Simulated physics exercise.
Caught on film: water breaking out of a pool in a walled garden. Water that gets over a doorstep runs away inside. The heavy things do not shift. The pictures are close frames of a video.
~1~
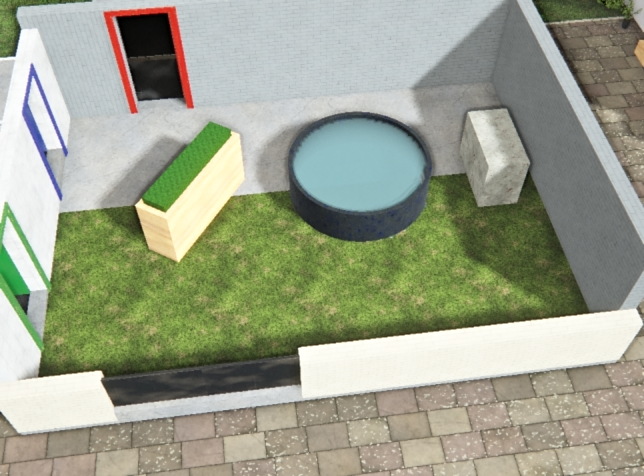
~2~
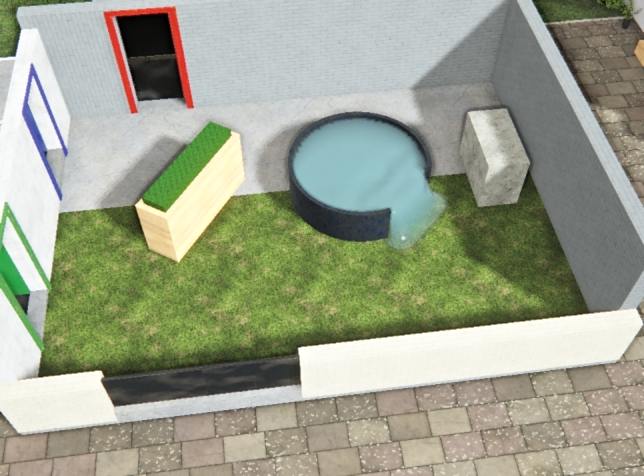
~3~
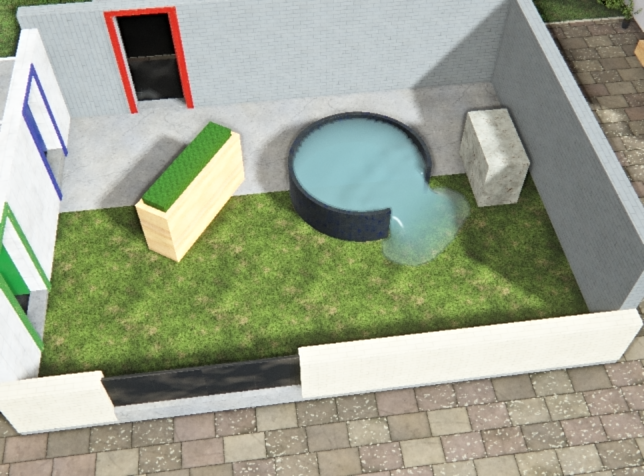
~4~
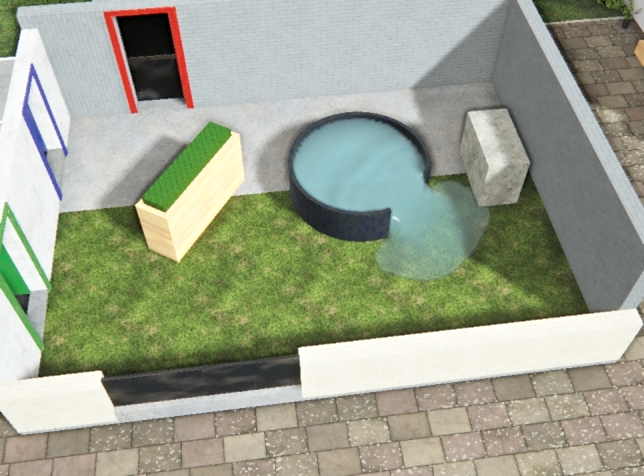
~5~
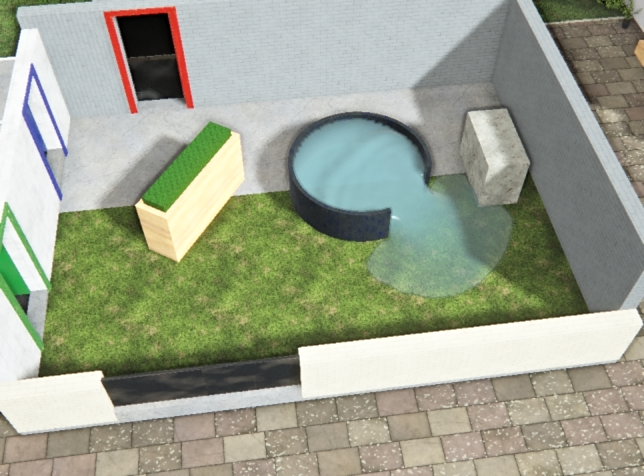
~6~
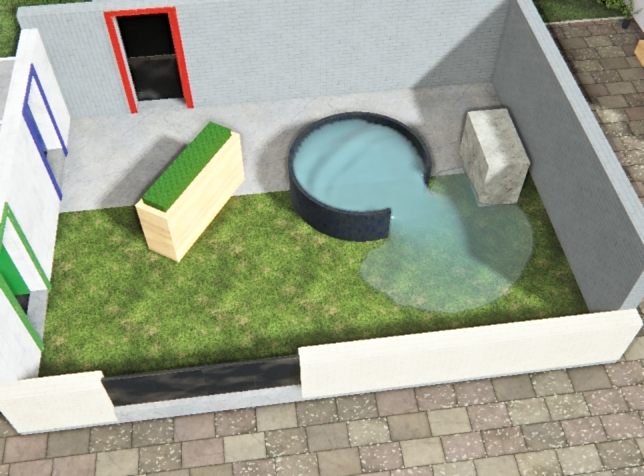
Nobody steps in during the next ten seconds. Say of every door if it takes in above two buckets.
The green door stays under that; the red door stays under that; the blue door stays under that.
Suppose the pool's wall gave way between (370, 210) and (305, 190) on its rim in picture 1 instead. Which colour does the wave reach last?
I say the red-painted one.
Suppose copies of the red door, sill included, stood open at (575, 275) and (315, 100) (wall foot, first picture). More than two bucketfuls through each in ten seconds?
In turn: Goes over, stays under.
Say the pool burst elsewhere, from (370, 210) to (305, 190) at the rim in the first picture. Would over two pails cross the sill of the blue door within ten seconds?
One by one: The blue one takes less.
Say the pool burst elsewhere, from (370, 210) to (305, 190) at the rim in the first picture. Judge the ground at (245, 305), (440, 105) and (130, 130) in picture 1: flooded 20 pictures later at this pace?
One after the other: Flooded, no water, dry.
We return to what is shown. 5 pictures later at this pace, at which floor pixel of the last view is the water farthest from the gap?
Around (573, 319).
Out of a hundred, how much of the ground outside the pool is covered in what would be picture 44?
Some 50 per cent.
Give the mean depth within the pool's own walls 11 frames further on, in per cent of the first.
I make it 54 per cent.
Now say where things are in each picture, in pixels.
In the first frame, still water in the round pool at (360, 164).
In the second frame, water pours out at (413, 211) and has run to (440, 198).
In the third frame, the front is at (458, 199), out from the gap at (413, 212).
In the fourth frame, water pours out at (413, 212) and has run to (484, 208).
In the fifth frame, water pours out at (413, 212) and has run to (508, 223).
In the sixth frame, water pours out at (413, 212) and has run to (495, 295).
A moment on, water covers 20 % of the floor; the green door not reached, the red door not reached, the blue door not reached.
Next, water covers 25 % of the floor; the green door not reached, the red door not reached, the blue door not reached.
Then, water covers 30 % of the floor; the green door not reached, the red door not reached, the blue door not reached.
Later, water covers 50 % of the floor; the green door not reached, the red door not reached, the blue door not reached.
In the end, water covers 85 % of the floor; the green door wet at the sill, nothing in, the red door wet at the sill, nothing in, the blue door not reached.
